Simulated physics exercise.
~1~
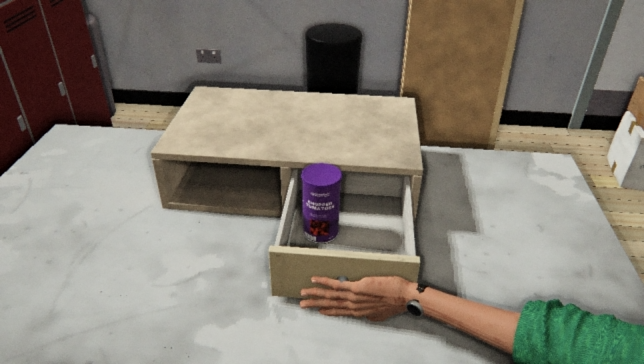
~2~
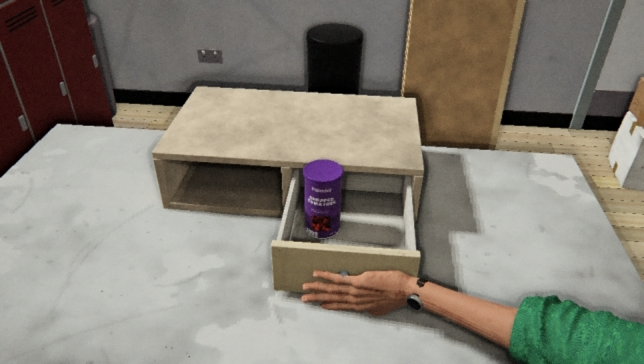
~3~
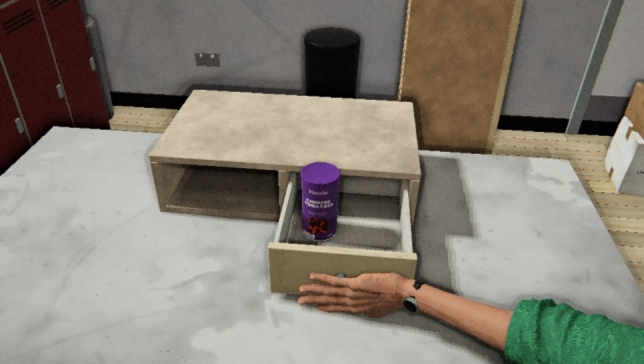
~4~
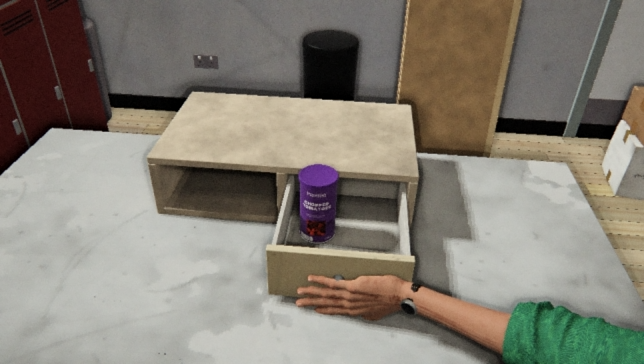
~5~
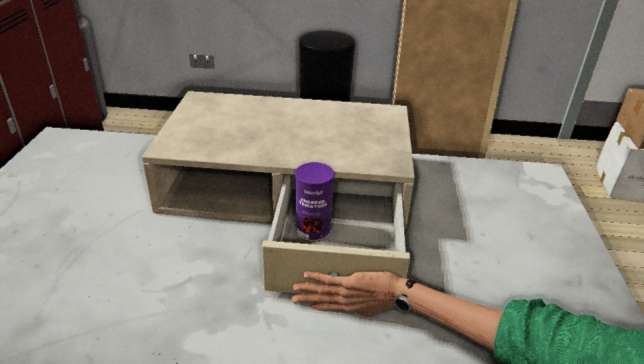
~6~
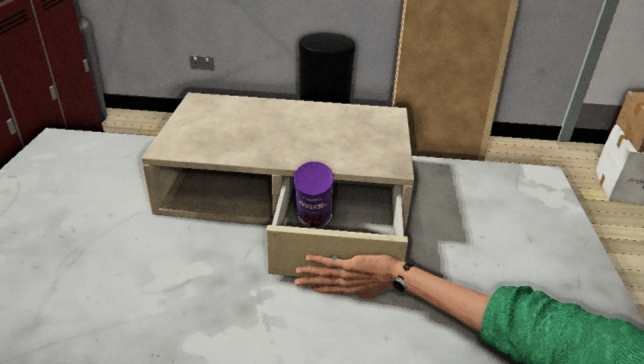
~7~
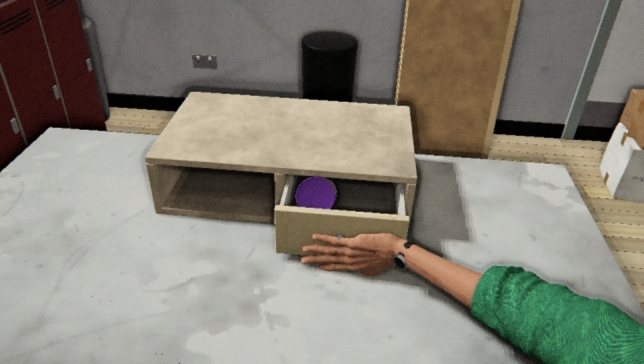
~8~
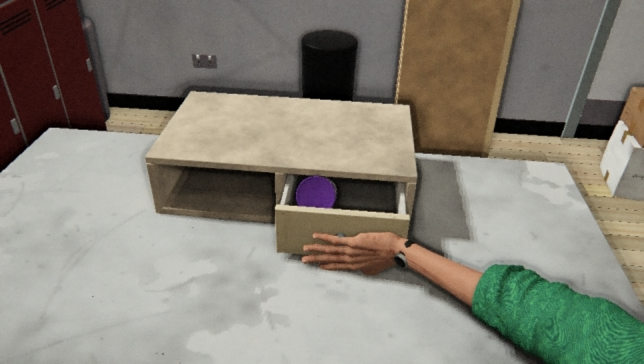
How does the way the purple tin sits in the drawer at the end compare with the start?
At the start the purple tin stood upright in the drawer, but by the end it was leaning, with its round top facing the viewer.
